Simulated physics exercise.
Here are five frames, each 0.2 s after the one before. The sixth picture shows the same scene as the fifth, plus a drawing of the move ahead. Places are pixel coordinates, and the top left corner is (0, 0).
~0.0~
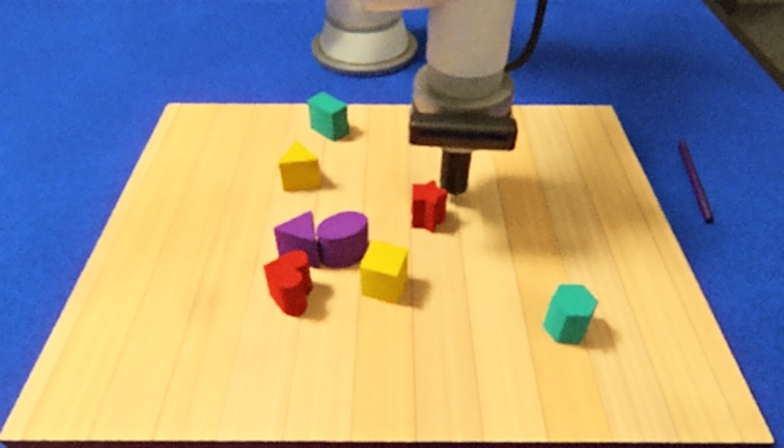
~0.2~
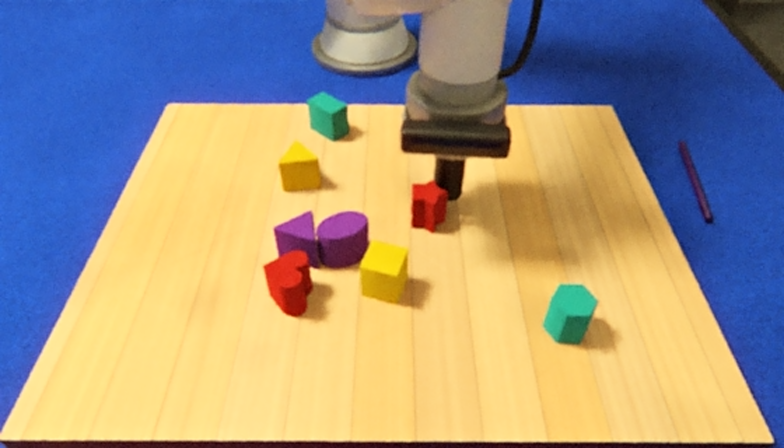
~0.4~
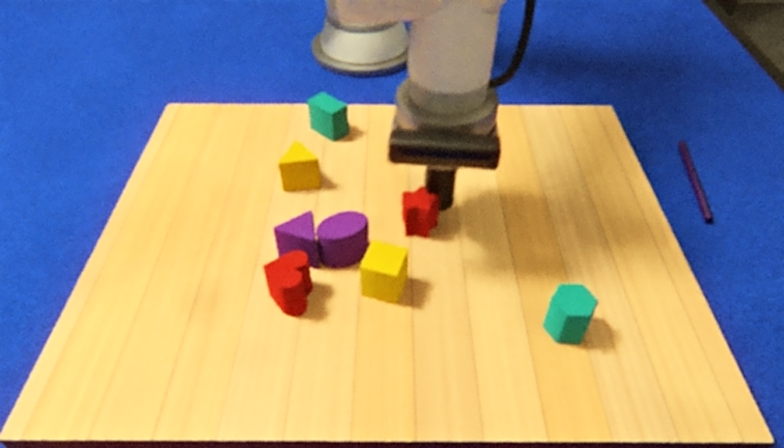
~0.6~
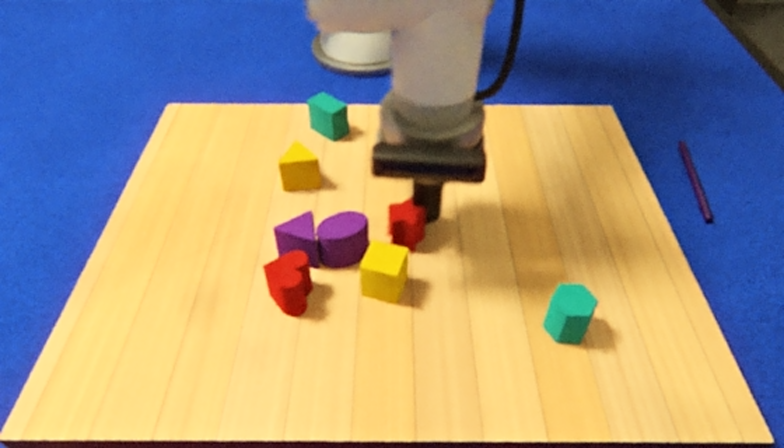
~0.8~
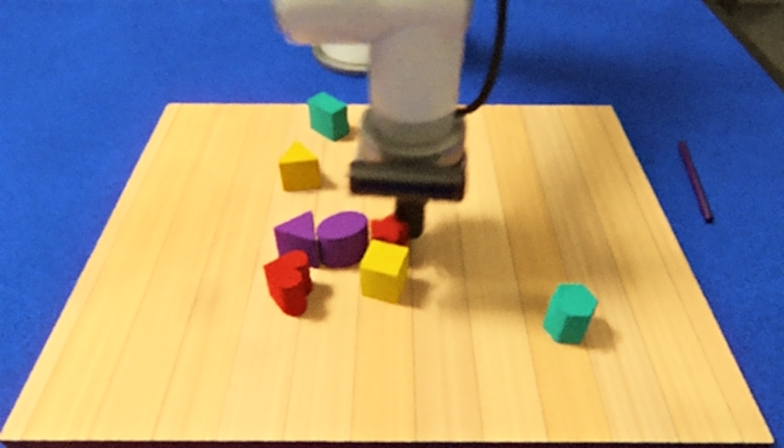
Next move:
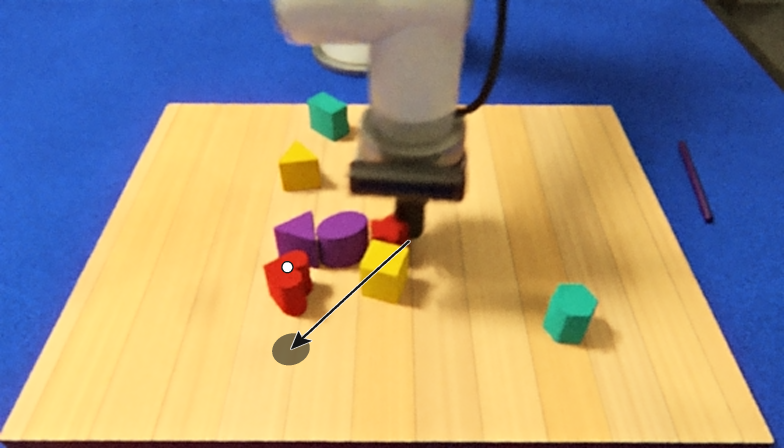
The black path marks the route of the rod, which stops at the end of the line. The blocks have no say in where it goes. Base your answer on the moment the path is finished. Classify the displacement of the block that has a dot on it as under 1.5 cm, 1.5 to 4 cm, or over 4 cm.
Net shift: 1.5 to 4 cm.
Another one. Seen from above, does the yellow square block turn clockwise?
No, that is not how it ends up.
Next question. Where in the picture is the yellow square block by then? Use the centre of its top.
If I read the scene right, the answer is (366, 294).
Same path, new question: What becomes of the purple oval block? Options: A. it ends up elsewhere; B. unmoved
The correct letter is A.
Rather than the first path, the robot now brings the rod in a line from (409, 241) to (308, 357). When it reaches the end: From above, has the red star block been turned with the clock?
Short answer: Yes.
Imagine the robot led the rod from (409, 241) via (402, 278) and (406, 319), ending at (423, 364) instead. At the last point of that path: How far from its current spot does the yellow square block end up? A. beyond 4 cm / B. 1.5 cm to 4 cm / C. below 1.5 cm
It's B.
Drawn move, in a line from (409, 241) to (291, 349); the dot is on the red heart-shaped block.
The first path, step by step. One third of the way, rod (373, 261); purple oval block (314, 237), turned 30° clockwise; yellow square block (367, 286), turned 50° anticlockwise; red star block (346, 259).
Two thirds of the way, rod (333, 297); red heart-shaped block (277, 274), turned 40° clockwise; purple oval block (314, 237), turned 30° clockwise; yellow square block (366, 294), turned 70° anticlockwise; red star block (299, 293), turned 15° clockwise.
At the end, rod (288, 337); red heart-shaped block (265, 280), turned 85° clockwise; purple oval block (314, 237), turned 30° clockwise; yellow square block (366, 294), turned 70° anticlockwise; red star block (244, 312), turned 95° clockwise.
